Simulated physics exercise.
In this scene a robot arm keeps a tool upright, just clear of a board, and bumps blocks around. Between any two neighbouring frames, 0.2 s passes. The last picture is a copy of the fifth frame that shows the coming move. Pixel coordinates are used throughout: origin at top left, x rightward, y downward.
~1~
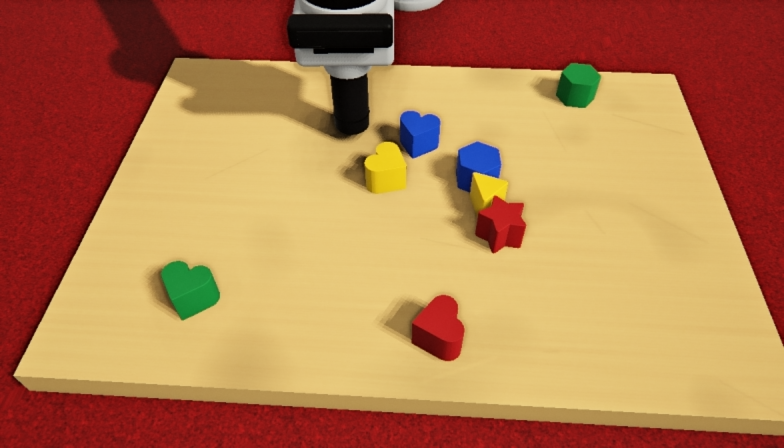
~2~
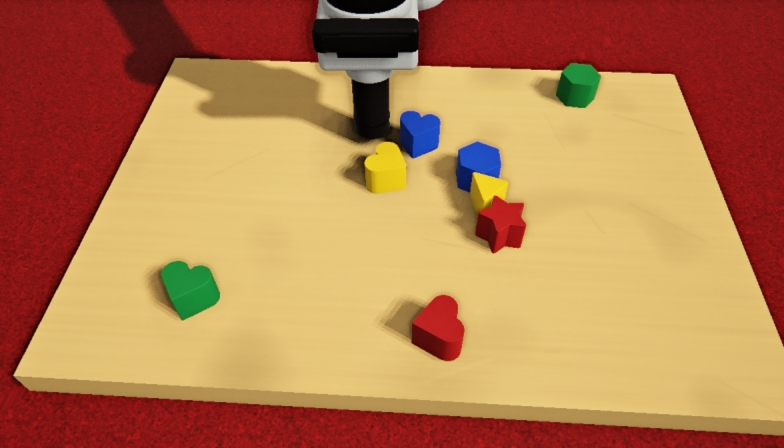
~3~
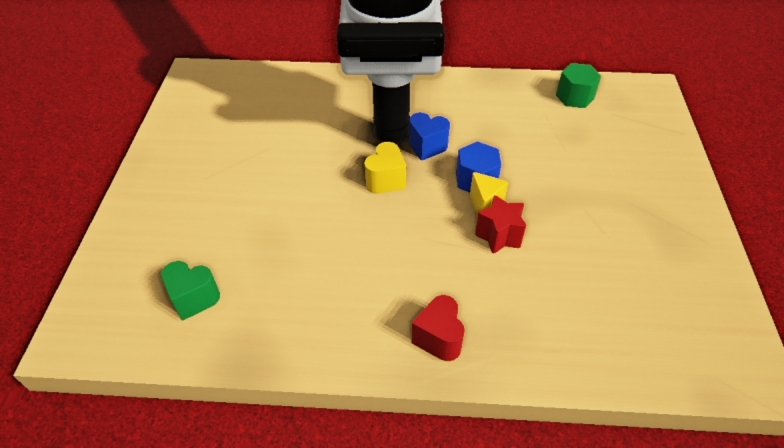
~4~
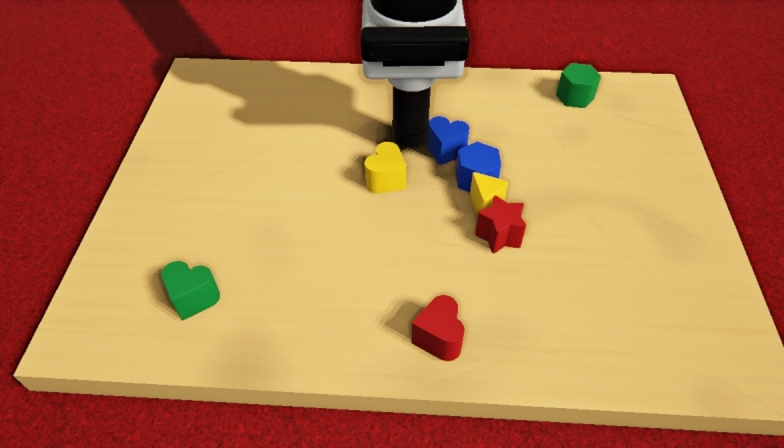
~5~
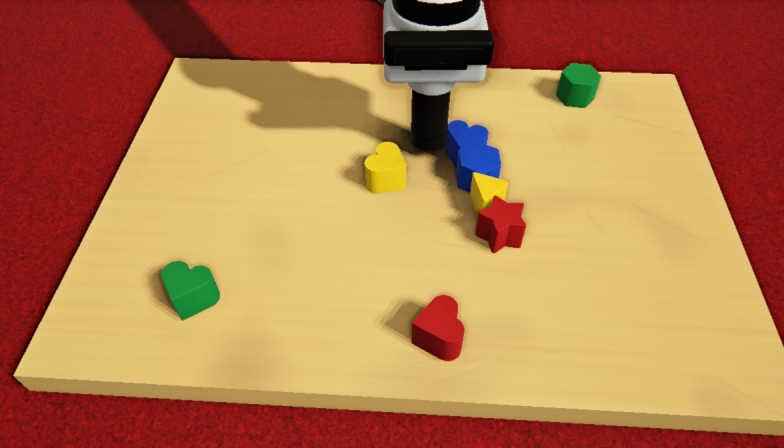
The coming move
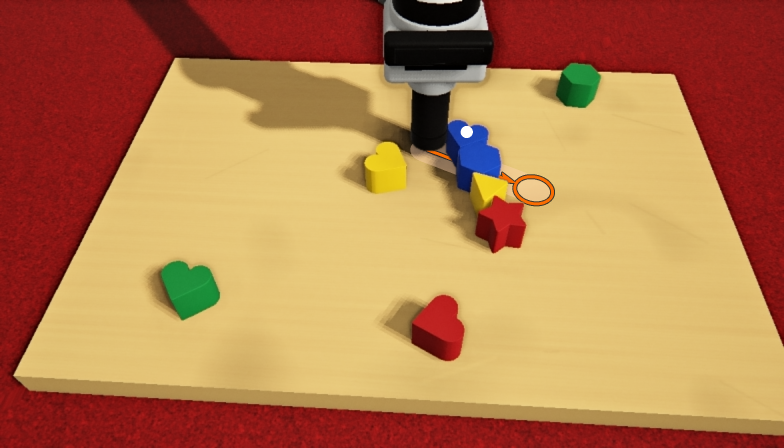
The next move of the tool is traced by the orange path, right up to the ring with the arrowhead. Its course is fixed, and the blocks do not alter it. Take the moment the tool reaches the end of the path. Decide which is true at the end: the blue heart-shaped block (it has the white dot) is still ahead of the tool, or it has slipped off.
By the time the path ends, the blue heart-shaped block has slid off to the side or behind.
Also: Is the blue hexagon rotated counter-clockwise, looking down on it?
Answer: No.
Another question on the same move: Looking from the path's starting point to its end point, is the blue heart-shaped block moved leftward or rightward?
Slides left.
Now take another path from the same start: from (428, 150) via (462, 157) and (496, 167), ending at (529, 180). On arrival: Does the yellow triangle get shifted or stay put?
At the end, its place is different.
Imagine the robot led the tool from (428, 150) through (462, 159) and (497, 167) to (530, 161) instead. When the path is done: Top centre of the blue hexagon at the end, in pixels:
The point I'd pick in the picture is (515, 173).
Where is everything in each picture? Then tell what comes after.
In the first picture, tool's lower end (352, 125); yellow heart-shaped block (386, 158); blue heart-shaped block (419, 122); blue hexagon (480, 156); yellow triangle (489, 184).
In the second picture, tool (372, 129); blocks still.
In the third picture, tool (392, 133); blue heart-shaped block (429, 124).
In the fourth picture, tool (410, 137); blue heart-shaped block (448, 128).
In the fifth picture, tool (428, 140); yellow heart-shaped block (386, 158); blue heart-shaped block (467, 132); blue hexagon (480, 156); yellow triangle (489, 184).
Drawn move, straight from (428, 150) to (534, 190); the dot is on the blue heart-shaped block.
On the path given first. One third of the way, tool (463, 153); blue heart-shaped block (495, 130); blue hexagon (493, 162).
Two thirds of the way, tool (499, 166); blue heart-shaped block (509, 130), turned 35° anticlockwise; blue hexagon (528, 178), turned 15° clockwise; yellow triangle (488, 187).
At the end, tool (536, 180); yellow heart-shaped block still; blue heart-shaped block (509, 130), turned 35° anticlockwise; blue hexagon (554, 197), turned 30° clockwise; yellow triangle (488, 187).
